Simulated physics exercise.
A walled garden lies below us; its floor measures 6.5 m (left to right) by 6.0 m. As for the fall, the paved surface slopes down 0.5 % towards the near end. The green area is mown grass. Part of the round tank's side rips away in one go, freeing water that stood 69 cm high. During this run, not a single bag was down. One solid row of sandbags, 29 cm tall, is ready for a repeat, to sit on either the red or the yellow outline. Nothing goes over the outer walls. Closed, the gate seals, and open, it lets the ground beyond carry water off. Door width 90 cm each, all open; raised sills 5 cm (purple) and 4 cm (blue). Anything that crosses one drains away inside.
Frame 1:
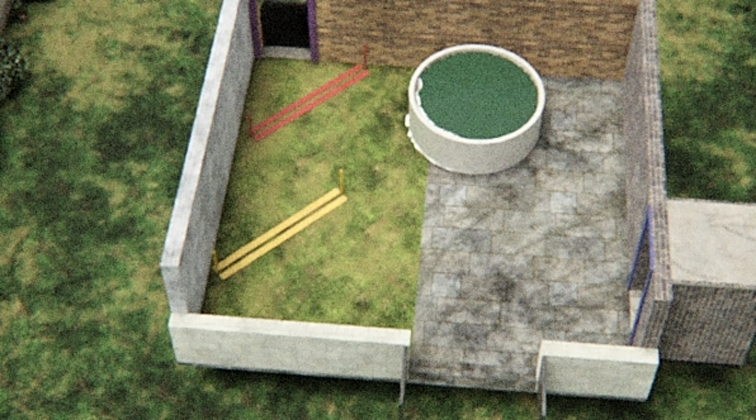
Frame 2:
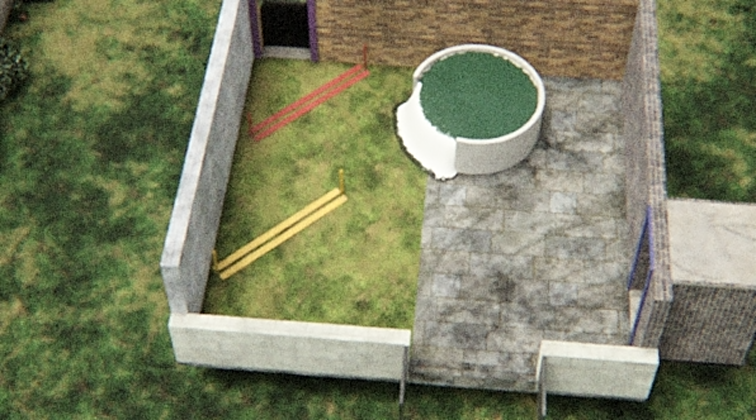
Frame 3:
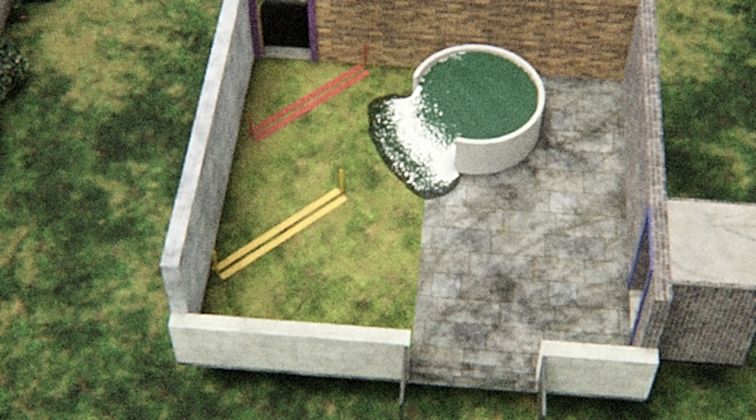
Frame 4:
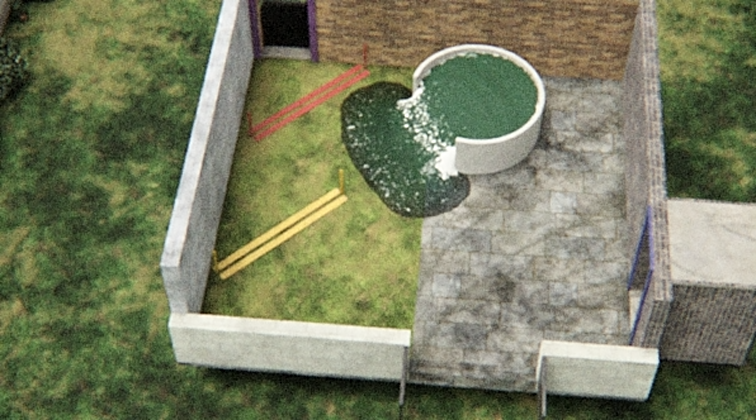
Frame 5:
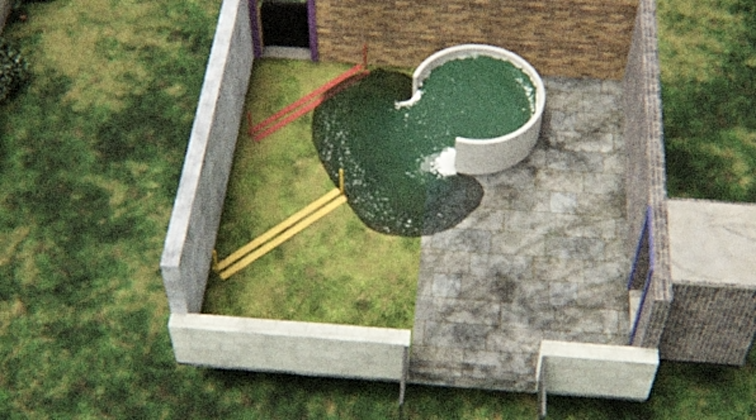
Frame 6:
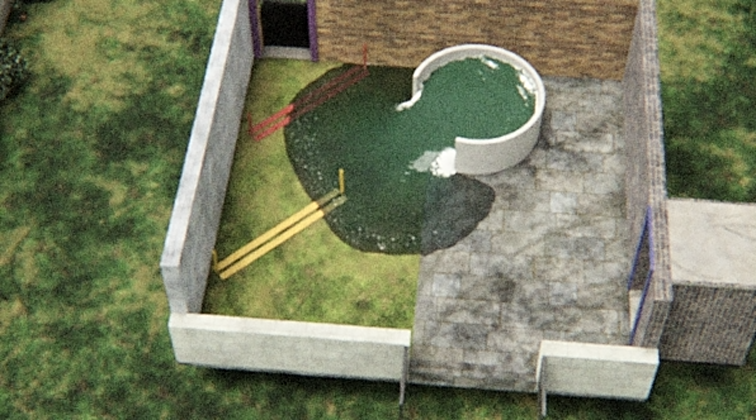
Dark green water burst through the broken left side of a round white tank, foaming white at first, then spread across the grass and paving, reaching the red outline and then the yellow one.
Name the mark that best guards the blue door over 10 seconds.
The yellow mark.
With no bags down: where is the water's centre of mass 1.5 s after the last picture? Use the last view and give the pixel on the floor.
(371, 161).
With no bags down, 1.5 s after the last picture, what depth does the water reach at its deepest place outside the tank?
Roughly 24 cm.
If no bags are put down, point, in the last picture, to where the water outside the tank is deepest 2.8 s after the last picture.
Around (197, 331).
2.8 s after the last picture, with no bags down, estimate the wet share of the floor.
Roughly 60 per cent of the floor is wet.
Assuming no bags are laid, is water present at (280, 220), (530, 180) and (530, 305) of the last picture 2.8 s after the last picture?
Respectively: Covered, clear and clear.
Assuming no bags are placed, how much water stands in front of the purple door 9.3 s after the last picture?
The depth there is around 7.0 cm.
Then, 0.7 s after the last picture water covers 40 % of the floor and is deepest (26 cm) near (417, 154) in the run without bags; in at the blue door, 0 L with no bags, 0 L with the row on red, 0 L on yellow.
Then, 1.5 s after the last picture water covers 50 % of the floor and is deepest (24 cm) near (241, 176) in the run without bags; in at the blue door, 0 L with no bags, 0 L with the row on red, 0 L on yellow.
Then, 2.8 s after the last picture water covers 60 % of the floor and is deepest (28 cm) near (197, 331) in the run without bags; in at the blue door, 0 L with no bags, 0 L with the row on red, 0 L on yellow.
Then, 5.3 s after the last picture water covers 70 % of the floor and is deepest (12 cm) near (195, 341) in the run without bags; in at the blue door, 0 L with no bags, 0 L with the row on red, 0 L on yellow.
Then, 9.3 s after the last picture water covers 95 % of the floor and is deepest (8 cm) near (195, 341) in the run without bags; in at the blue door, 31 L with no bags, 59 L with the row on red, 5 L on yellow.
